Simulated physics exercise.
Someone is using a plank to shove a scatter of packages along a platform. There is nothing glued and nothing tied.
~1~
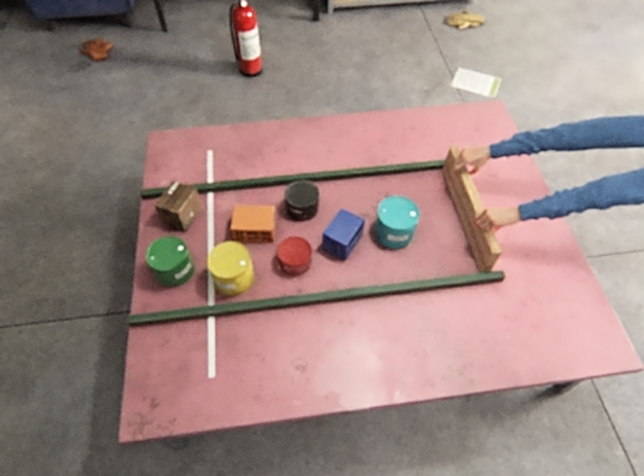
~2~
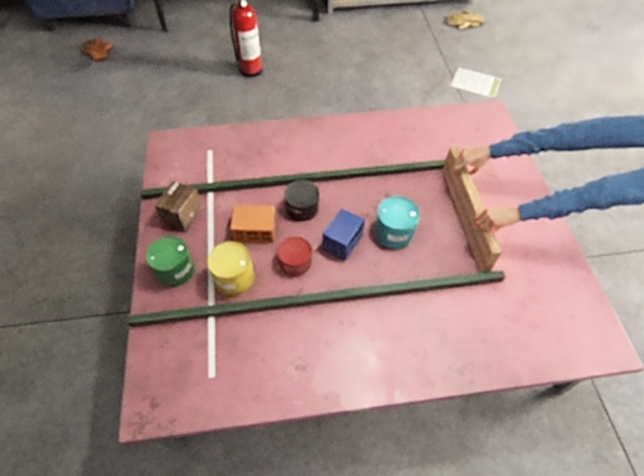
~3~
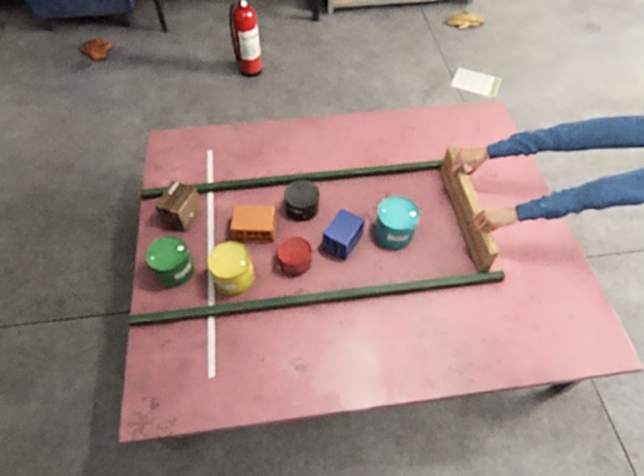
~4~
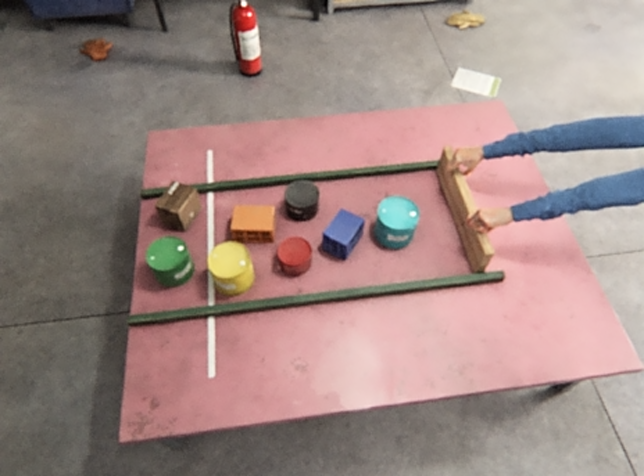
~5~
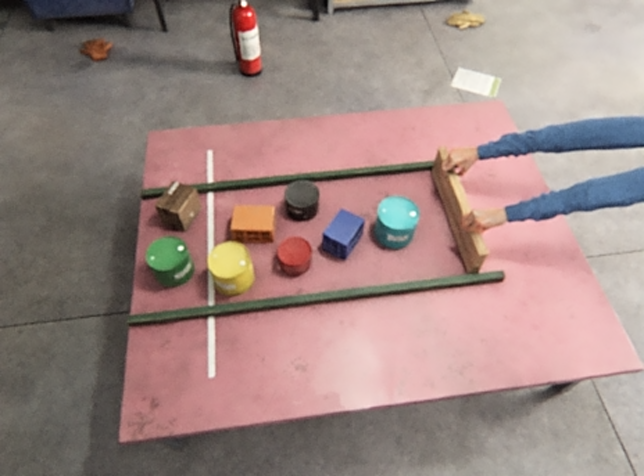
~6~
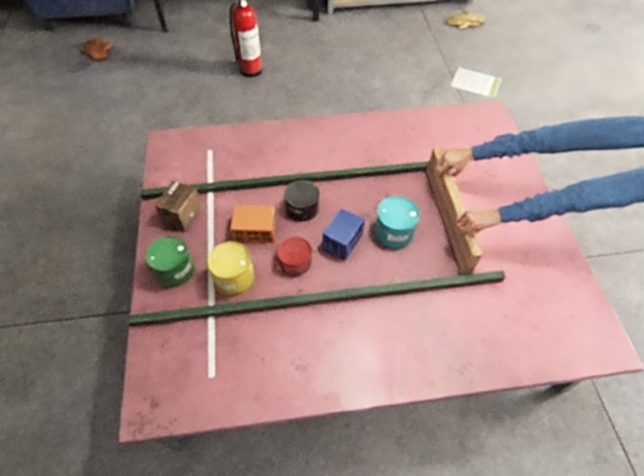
A wooden plank, gripped by two hands in blue sleeves, starts at the right end of two dark rails on a pink table. The hands slide it slightly left toward the turquoise canister, leaving a gap, while the canisters, crates, black pail and brown box all stay still.
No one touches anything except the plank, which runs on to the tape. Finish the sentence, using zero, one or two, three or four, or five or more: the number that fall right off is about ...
The number that fall right off is about one or two.
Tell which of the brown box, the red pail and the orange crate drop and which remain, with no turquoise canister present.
Well, the brown box is safe, the red pail is safe, and last of the three, the orange crate is safe.
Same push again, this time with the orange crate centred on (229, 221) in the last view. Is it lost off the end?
Put there, it simply holds its spot.
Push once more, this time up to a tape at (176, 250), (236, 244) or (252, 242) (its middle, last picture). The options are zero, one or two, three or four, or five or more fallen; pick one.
Taking the places in the order asked: 3 or 4, then none, then not one.
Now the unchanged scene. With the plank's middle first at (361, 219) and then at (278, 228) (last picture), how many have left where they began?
First 3 and then 6.
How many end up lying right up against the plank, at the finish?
Number in contact with it: 4.
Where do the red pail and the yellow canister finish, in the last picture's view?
About (192, 291), and the other about (151, 287).
Soon after, none off yet; green canister at rest near (171, 262); brown box at rest near (179, 206); yellow canister at rest near (232, 269).
In the end, the number that fall off is one or two; gone, brown box.
